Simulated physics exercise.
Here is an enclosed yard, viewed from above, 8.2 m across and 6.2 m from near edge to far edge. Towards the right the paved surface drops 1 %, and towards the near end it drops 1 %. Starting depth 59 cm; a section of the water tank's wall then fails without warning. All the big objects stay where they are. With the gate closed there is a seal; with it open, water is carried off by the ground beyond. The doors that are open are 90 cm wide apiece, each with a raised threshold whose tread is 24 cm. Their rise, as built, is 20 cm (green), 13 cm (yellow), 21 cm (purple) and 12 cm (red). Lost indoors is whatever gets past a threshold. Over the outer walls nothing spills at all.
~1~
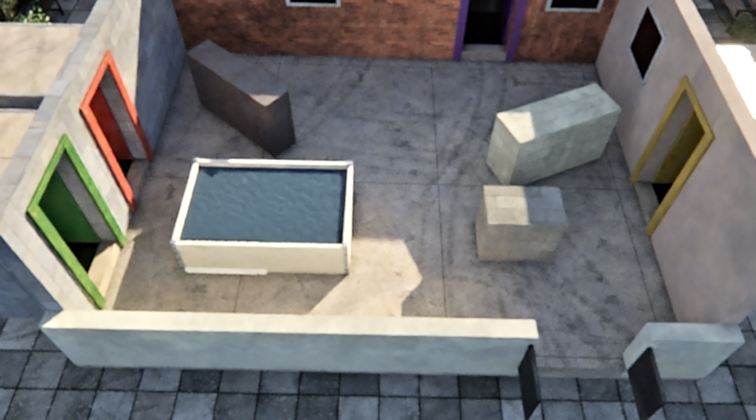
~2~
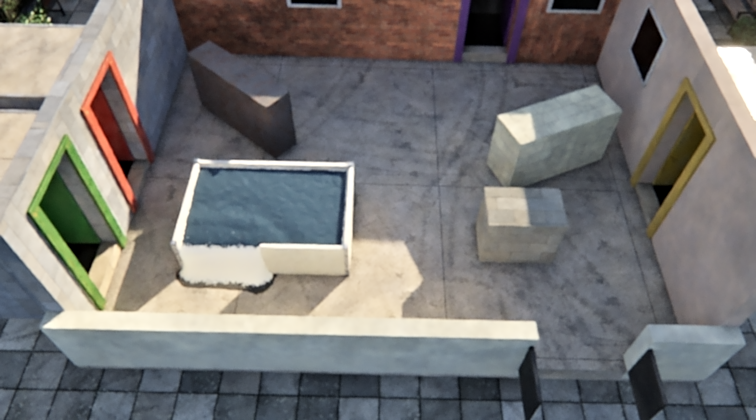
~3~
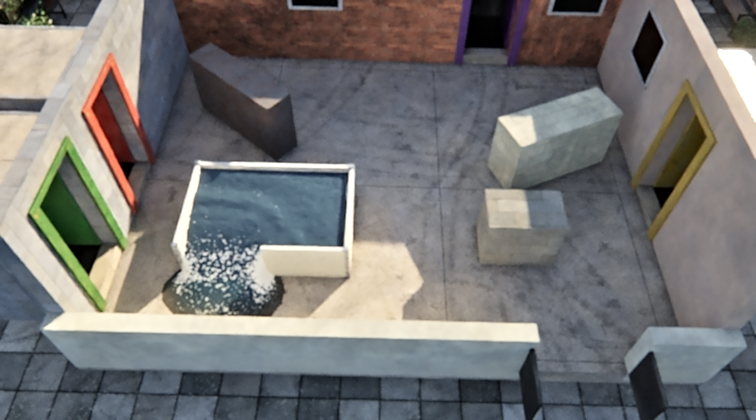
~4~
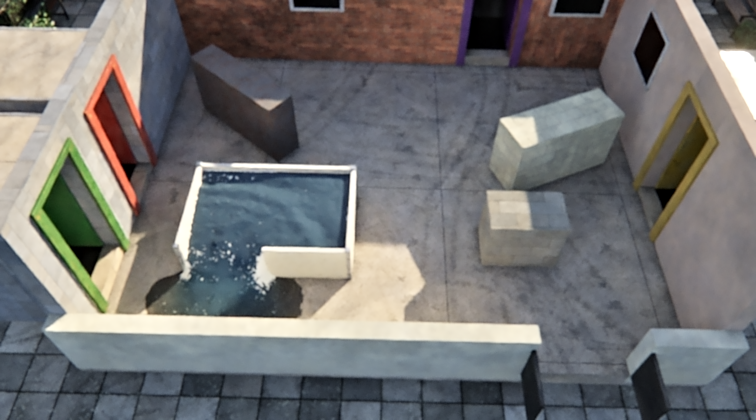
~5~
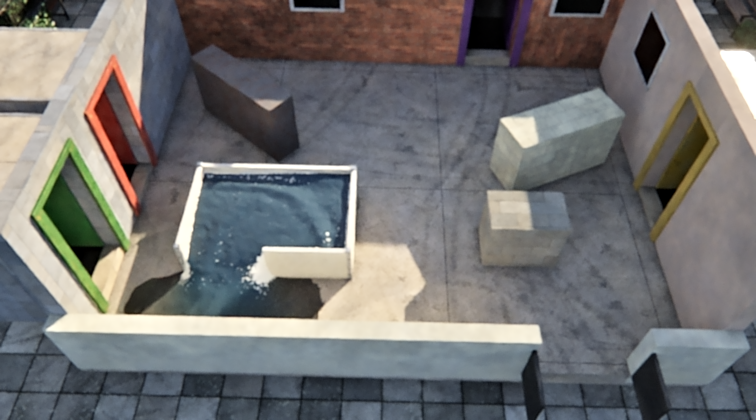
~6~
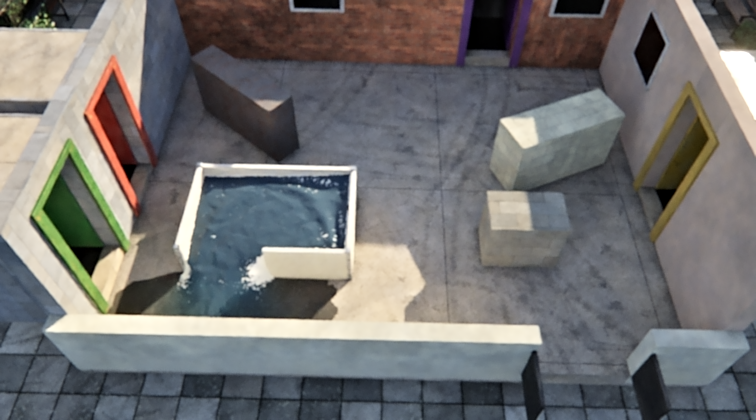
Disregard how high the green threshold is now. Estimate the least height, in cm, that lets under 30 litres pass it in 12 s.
I would say 17 cm.
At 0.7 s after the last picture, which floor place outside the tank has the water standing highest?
Near (95, 343).
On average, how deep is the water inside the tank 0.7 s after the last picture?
It averages roughly 38 centimetres.
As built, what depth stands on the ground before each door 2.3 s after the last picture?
At the green door the depth is 21 cm, at yellow 0 cm, at purple 0 cm and at red 5 cm.
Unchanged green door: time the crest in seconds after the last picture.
The depth peaks at about 1.8 seconds.
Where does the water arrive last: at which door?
I'd say the purple door.
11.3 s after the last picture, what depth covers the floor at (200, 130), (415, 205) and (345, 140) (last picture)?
That's 5, 2 and 2 cm, in the order given.
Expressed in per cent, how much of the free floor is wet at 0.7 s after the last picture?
10 %.
Then, 0.7 s after the last picture water covers 10 % of the floor, deepest (56 cm) near (95, 343); 10 cm at the green door, 0 litres in over its 20 cm threshold.
Then, 2.3 s after the last picture water covers 35 % of the floor, deepest (30 cm) near (200, 346); 21 cm at the green door, 11 litres in over its 20 cm threshold.
Then, 11.3 s after the last picture water covers 90 % of the floor, deepest (11 cm) near (611, 121); 4 cm at the green door, 14 litres in over its 20 cm threshold.
At the green door as built, the water peaked near 23 cm, 1.7 s after the last picture.
With a threshold of 15 cm, 41 litres would have come in within the 12 s; with 20 cm, 14 litres. So under 30 litres takes about 17 cm.
